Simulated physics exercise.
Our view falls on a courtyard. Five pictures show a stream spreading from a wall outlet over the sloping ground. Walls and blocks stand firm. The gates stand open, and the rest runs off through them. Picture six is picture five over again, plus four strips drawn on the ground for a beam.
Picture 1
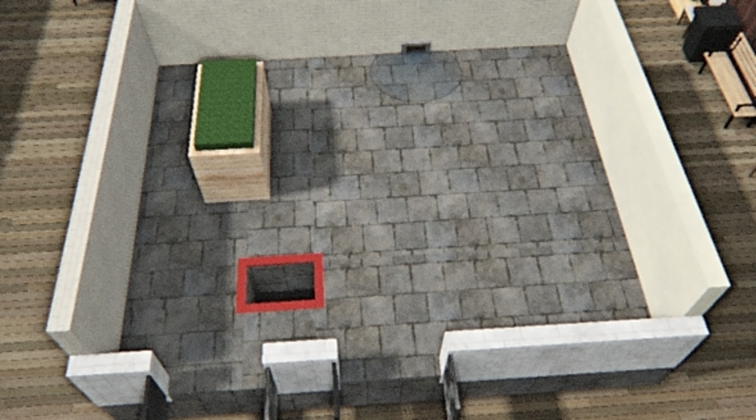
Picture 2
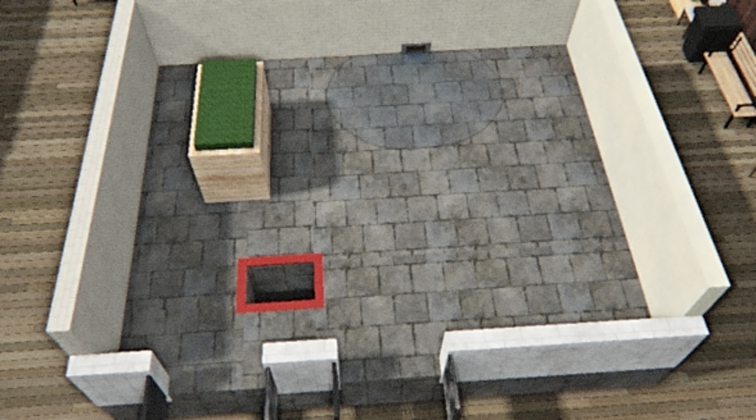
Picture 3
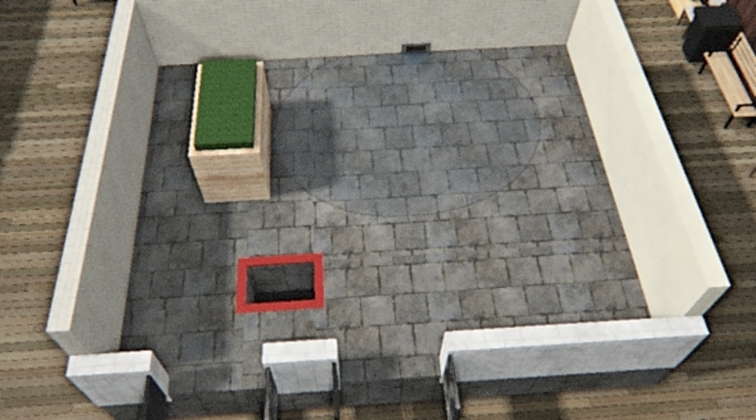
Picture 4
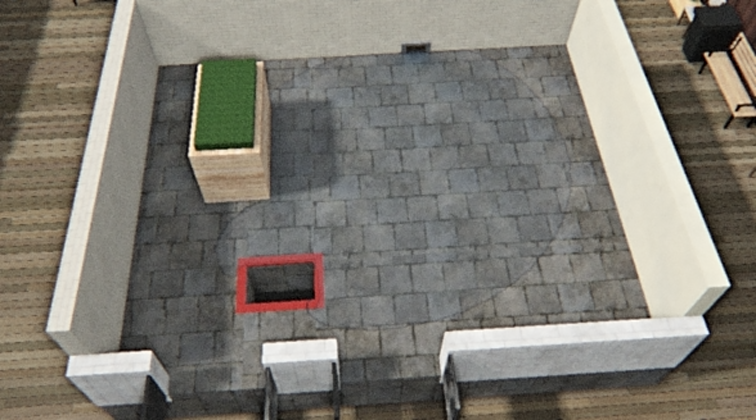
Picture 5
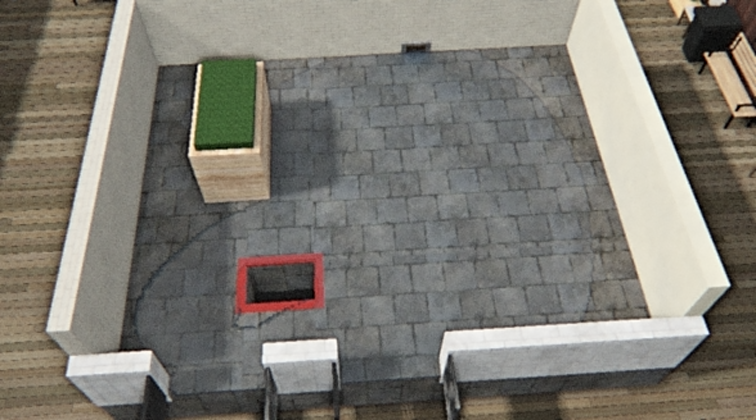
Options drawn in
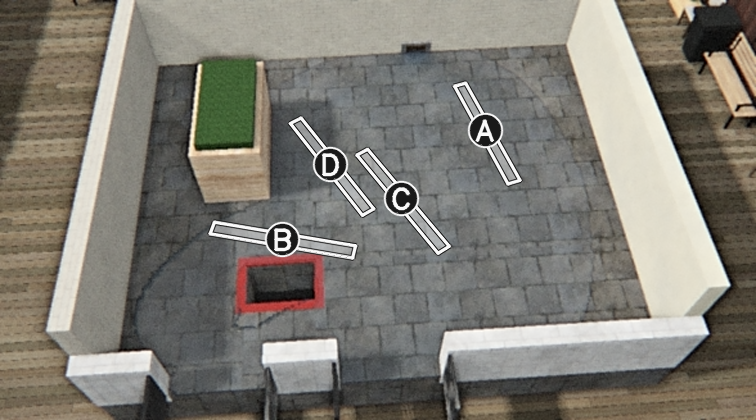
A walled courtyard paved in grey stone, with wooden boards outside its pale walls, is seen from high above by a still camera. A tall light-wood block with a green top stands at the upper left, a red-rimmed drain lies at the lower left, and openings break the front wall. From a small outlet at the back wall, a thin sheet of water spreads forward across the paving, reaching the drain and passing around it.
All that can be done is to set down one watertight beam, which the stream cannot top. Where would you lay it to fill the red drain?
I would pick spot A.
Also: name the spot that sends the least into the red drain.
Spot B.
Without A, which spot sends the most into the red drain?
Here it is spot C.
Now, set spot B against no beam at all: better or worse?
It is worse.
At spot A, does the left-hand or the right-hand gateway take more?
The right one.
On the marked copy, A from (460, 84) to (514, 182); B from (212, 227) to (354, 251); C from (362, 152) to (443, 249); D from (295, 120) to (368, 212).
With A, about 36 % of the stream goes into the red drain, about 64 % out by the gates.
With B, next to none of the stream goes into the red drain, about 99 % out by the gates.
With C, about 29 % of the stream goes into the red drain, about 71 % out by the gates.
With D, about 8 % of the stream goes into the red drain, about 92 % out by the gates.
